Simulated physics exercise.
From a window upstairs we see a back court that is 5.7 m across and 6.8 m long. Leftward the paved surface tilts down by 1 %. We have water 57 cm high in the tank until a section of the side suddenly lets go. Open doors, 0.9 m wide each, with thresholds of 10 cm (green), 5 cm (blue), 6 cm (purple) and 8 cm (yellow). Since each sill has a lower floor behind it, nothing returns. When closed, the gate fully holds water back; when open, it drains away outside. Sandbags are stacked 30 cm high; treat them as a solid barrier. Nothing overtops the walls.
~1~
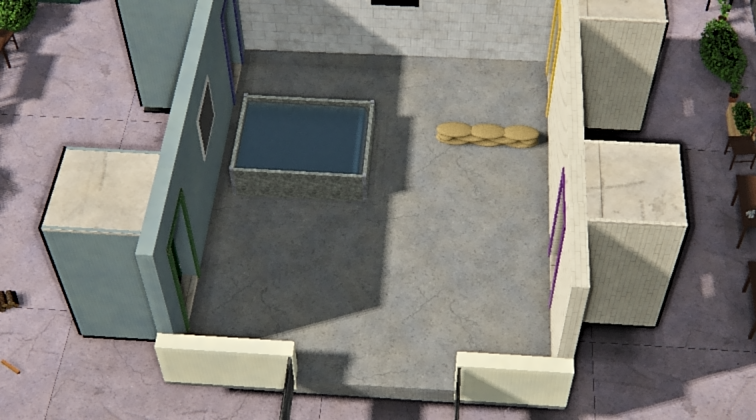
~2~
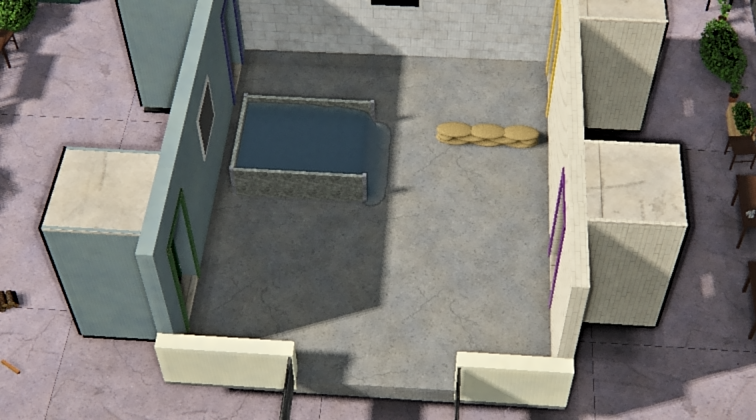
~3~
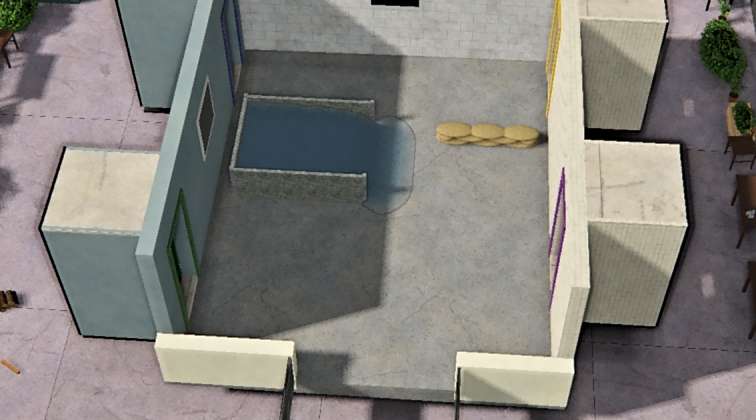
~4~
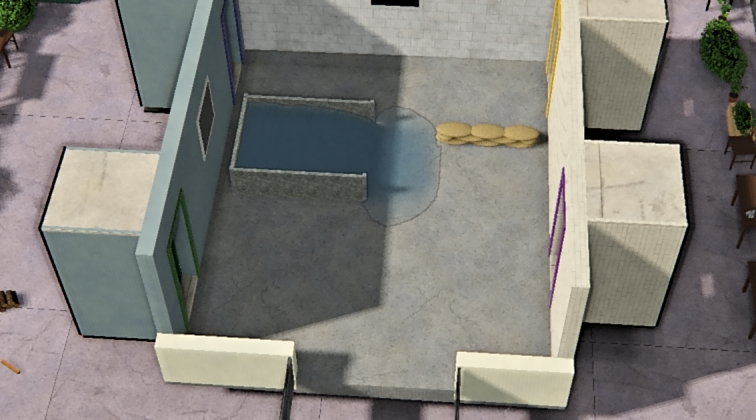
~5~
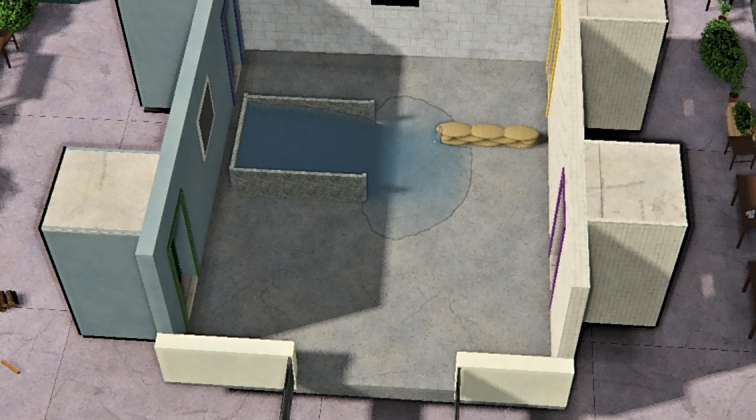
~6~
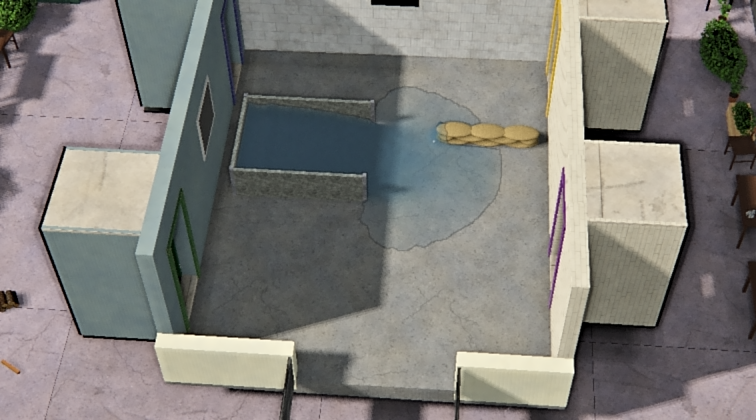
In a walled back court, a stone tank of still water opened on its right side, and water poured out, spreading across the paved floor in a widening rounded pool that reached the stacked sandbags.
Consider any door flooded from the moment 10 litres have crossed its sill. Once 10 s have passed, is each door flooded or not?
At that moment the green door is not flooded, the blue door is flooded, the purple door is flooded, the yellow door is flooded.
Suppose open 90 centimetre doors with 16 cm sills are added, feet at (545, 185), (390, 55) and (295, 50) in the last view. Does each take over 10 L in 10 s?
Note, doorways in listed order: Goes beyond, stays short, stays short.
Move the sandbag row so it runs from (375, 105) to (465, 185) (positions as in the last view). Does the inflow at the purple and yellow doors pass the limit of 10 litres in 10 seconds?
Purple exceeded, yellow within the limit.
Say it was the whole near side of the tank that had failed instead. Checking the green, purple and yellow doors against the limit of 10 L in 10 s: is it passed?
Against that limit: Green over, purple not over, yellow not over.
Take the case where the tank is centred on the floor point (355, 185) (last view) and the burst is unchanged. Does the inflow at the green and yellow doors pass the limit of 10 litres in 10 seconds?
Lab note: Green door limit not exceeded; yellow door limit not exceeded.
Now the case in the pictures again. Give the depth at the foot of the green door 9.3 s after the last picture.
The mean depth is around 9.0 cm.
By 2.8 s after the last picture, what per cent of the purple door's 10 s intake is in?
By that time, around 70 per cent.
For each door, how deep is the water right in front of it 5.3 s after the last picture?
You'd get green at 0 cm, blue at 2 cm, purple at 5 cm, and yellow at 7 cm.
Then, 0.7 s after the last picture water covers 30 % of the floor and is deepest (30 cm) near (546, 179); green door not reached, blue door not reached, purple door not reached, yellow door not reached.
Then, 1.5 s after the last picture water covers 40 % of the floor and is deepest (31 cm) near (535, 170); green door not reached, blue door not reached, purple door 13 cm at the sill, 1 L in, yellow door 9 cm at the sill, 0 L in.
Then, 2.8 s after the last picture water covers 45 % of the floor and is deepest (26 cm) near (548, 382); green door not reached, blue door not reached, purple door 11 cm at the sill, 25 L in, yellow door 12 cm at the sill, 18 L in.
Then, 5.3 s after the last picture water covers 75 % of the floor and is deepest (12 cm) near (476, 377); green door not reached, blue door 2 cm at the sill, 0 L in, purple door 5 cm at the sill, 36 L in, yellow door 7 cm at the sill, 36 L in.
Then, 9.3 s after the last picture water covers 95 % of the floor and is deepest (14 cm) near (224, 156); green door 9 cm at the sill, 0 L in, blue door 9 cm at the sill, 33 L in, purple door 4 cm at the sill, 37 L in, yellow door 3 cm at the sill, 36 L in.
